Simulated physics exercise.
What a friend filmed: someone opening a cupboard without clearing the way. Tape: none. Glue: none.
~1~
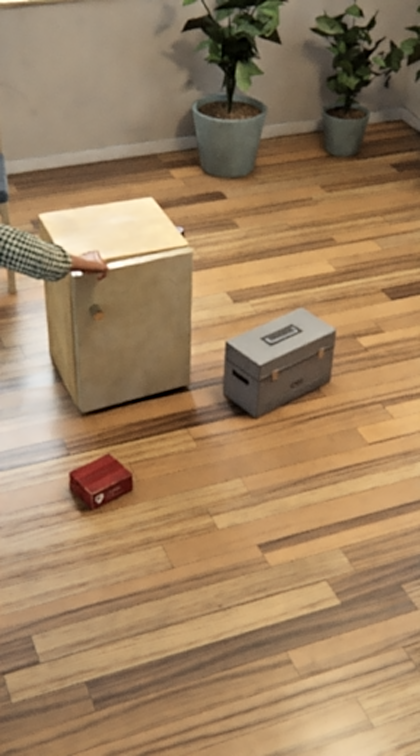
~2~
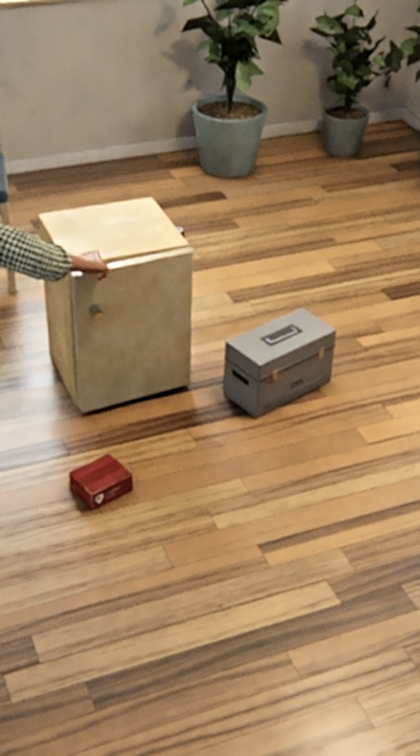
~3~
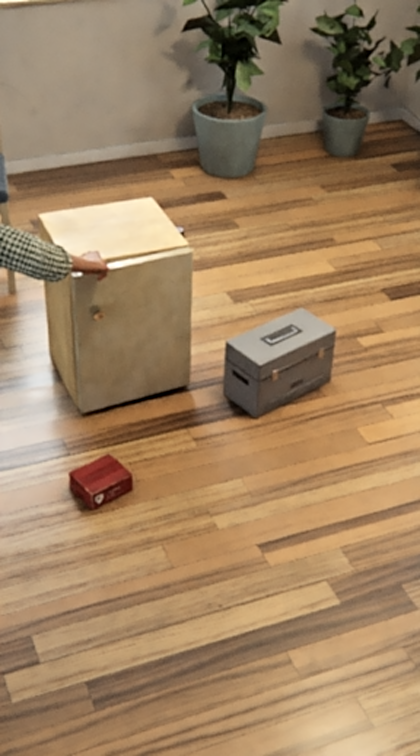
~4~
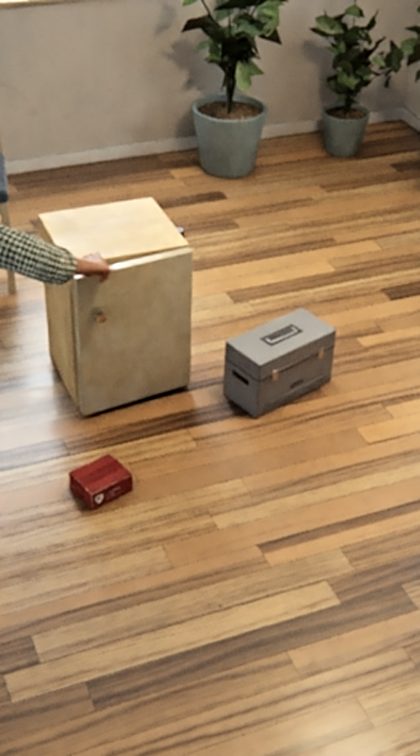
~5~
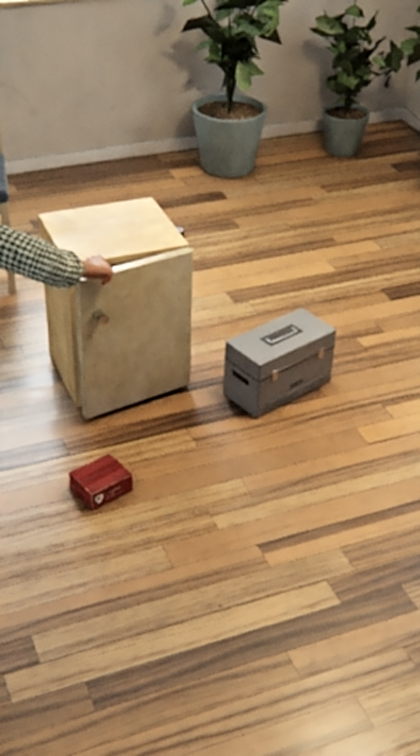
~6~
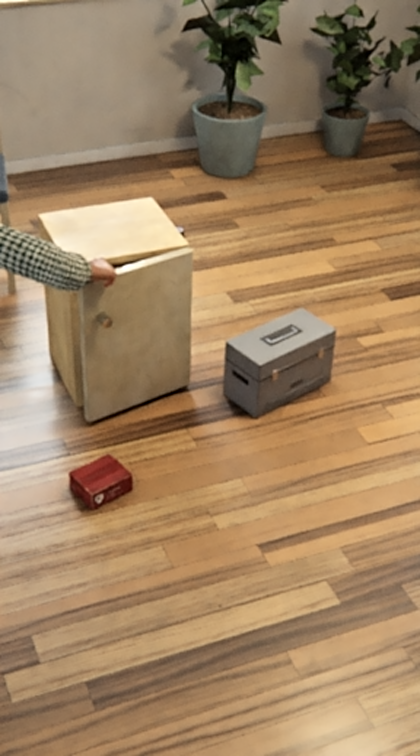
Hand resting on a pale cupboard's door, then easing it slightly open, with a red box and grey toolbox sitting still nearby.
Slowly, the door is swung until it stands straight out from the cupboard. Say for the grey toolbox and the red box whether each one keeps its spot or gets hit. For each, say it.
Here the grey toolbox keeps its spot, the red box keeps its spot.
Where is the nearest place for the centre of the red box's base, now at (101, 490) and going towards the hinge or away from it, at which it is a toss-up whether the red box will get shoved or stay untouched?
At about (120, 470).
Then, 1.02 s later than the last frame, door 51° open; grey toolbox at rest near (279, 362); red box at rest near (101, 481).
When it is over, the grey toolbox remains where it is, near (279, 362); the red box remains where it is, near (101, 481).
